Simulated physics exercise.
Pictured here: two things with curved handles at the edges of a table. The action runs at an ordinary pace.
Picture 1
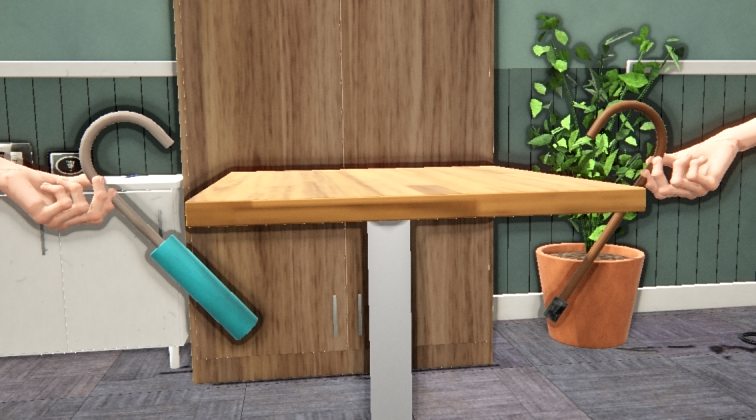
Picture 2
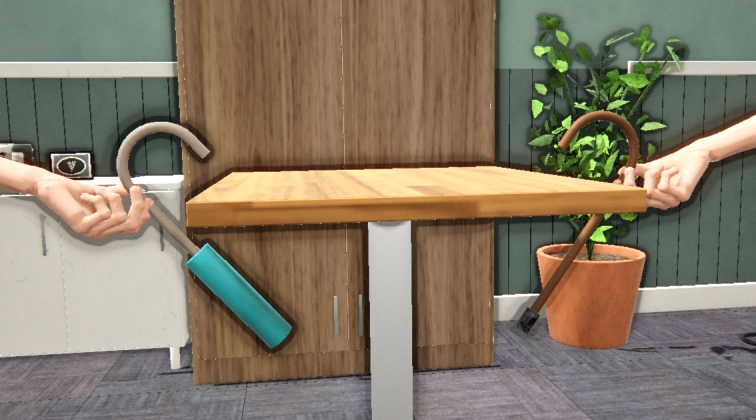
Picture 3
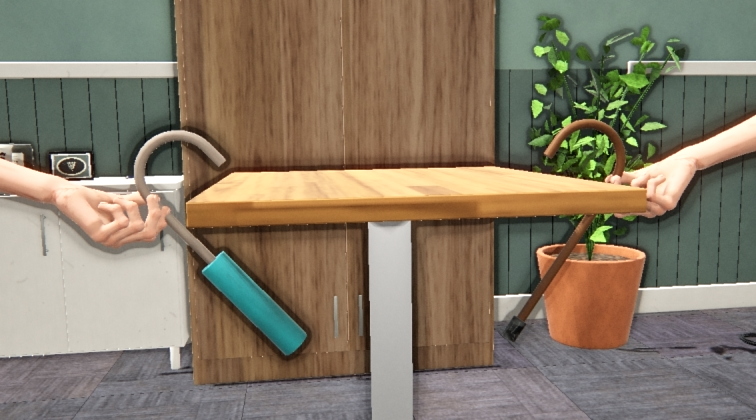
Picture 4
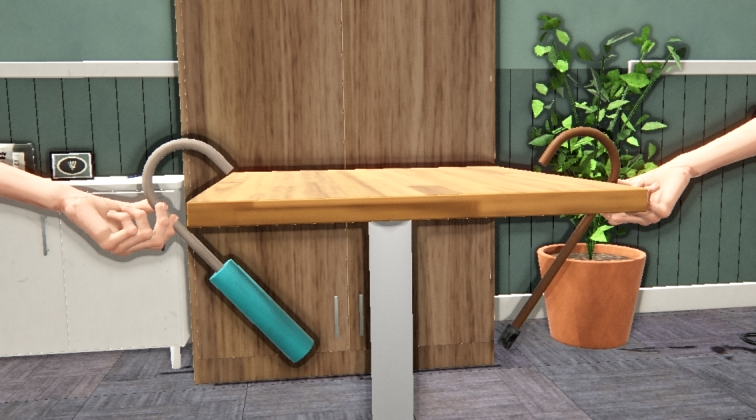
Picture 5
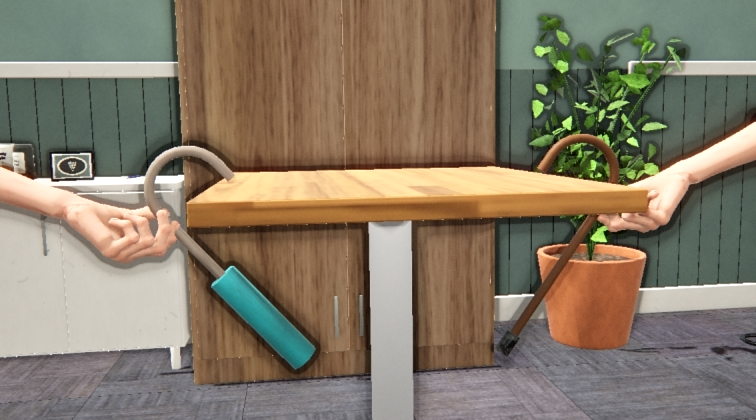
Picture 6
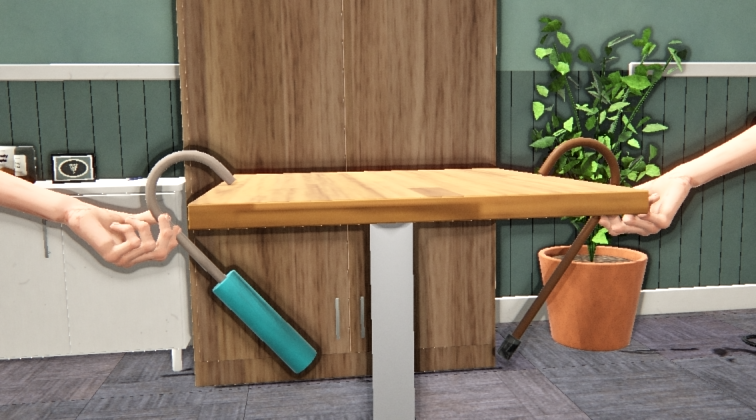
In a room with a cabinet and a potted plant, two hands move a turquoise umbrella and a brown cane inward to opposite edges of a wooden table, lowering their curved handles, then keep hold of them there, nearly motionless.
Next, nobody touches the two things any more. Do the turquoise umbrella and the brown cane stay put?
In order: Turquoise umbrella: Still hooked. Brown cane: Still hooked.
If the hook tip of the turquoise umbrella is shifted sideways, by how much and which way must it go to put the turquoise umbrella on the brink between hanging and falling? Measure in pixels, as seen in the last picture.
The switch comes after a shift of some 16 pixels left.
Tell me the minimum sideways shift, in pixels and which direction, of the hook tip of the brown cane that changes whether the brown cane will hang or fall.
You'd need to go roughly 8 pixels to the right.
Then, 0.26 s after the last picture, turquoise umbrella at rest near (245, 257); brown cane at rest near (541, 242).
Then, 0.58 s after the last picture, turquoise umbrella at rest near (242, 258); brown cane at rest near (542, 242).
Then, 0.84 s after the last picture, turquoise umbrella at rest near (245, 257); brown cane at rest near (541, 242).
At rest, the turquoise umbrella stays hooked on the edge, near (246, 257); the brown cane stays hooked on the edge, near (540, 242).
